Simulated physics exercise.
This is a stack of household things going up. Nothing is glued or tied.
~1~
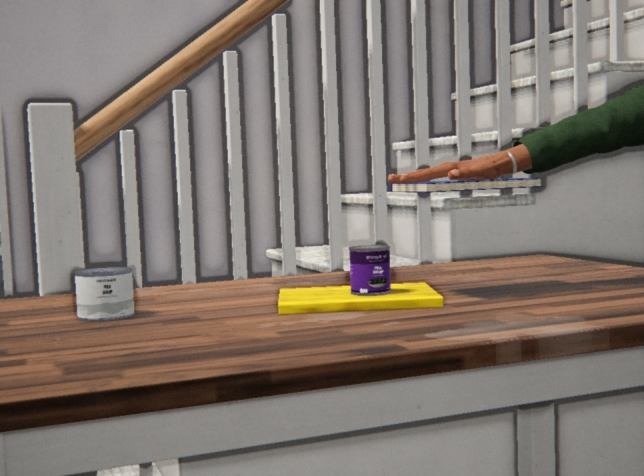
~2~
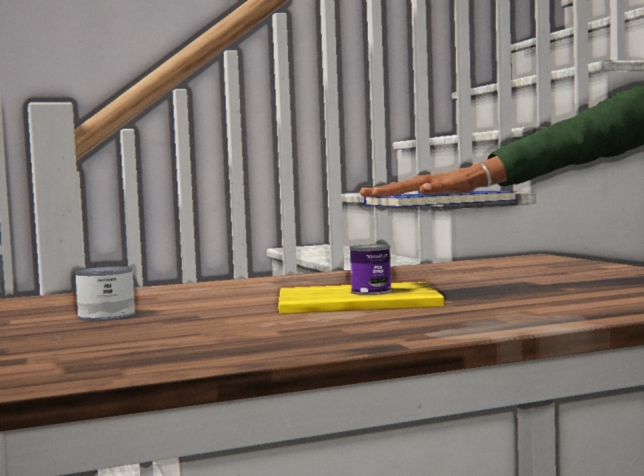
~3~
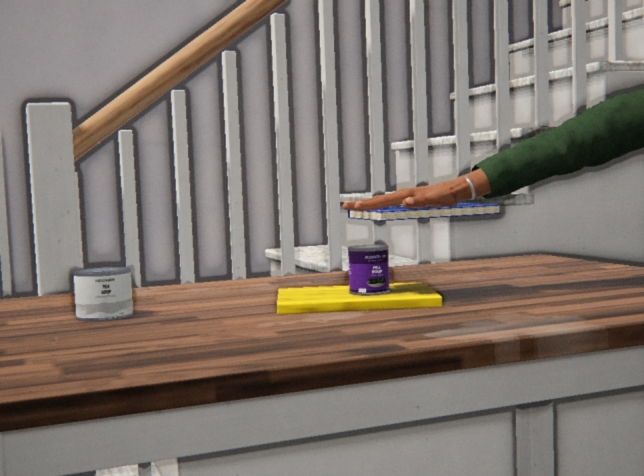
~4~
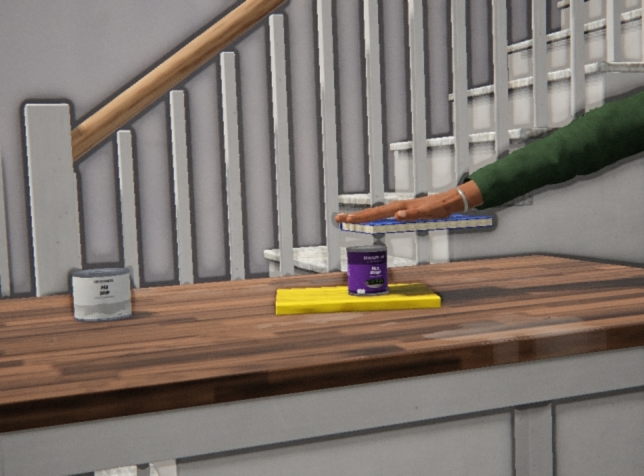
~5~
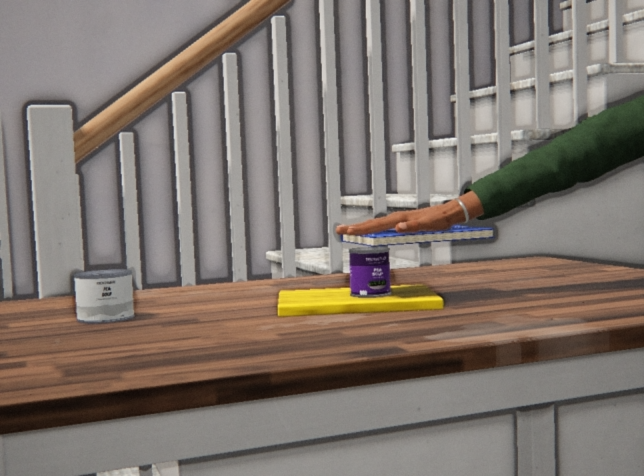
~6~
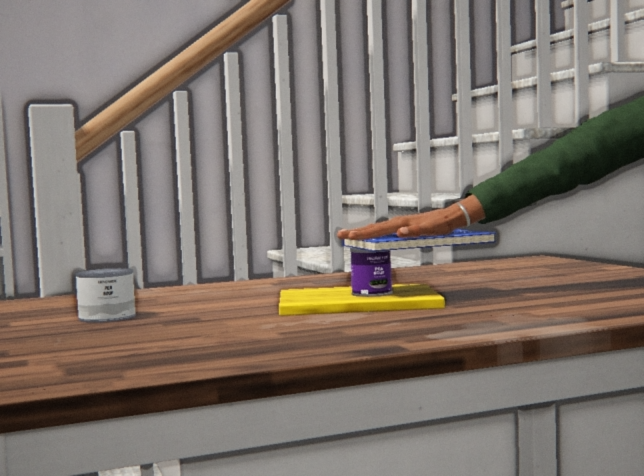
A blue book under a hand moves left and down onto the purple tin.
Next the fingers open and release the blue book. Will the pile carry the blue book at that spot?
The pile gives way.
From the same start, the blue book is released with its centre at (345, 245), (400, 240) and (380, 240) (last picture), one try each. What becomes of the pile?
In the first case it comes apart; in the second case it loses its balance; in the third case it keeps its balance.
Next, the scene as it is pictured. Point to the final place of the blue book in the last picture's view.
At about (419, 263).
Then, 0.30 s later than the last frame, blue book now fallen.
Then, 1.60 s later than the last frame, nothing new.
When it is over, fallen, blue book; the other 3 as before. End places, in pixels of the last picture, blue book near (419, 263). The pile loses its balance.
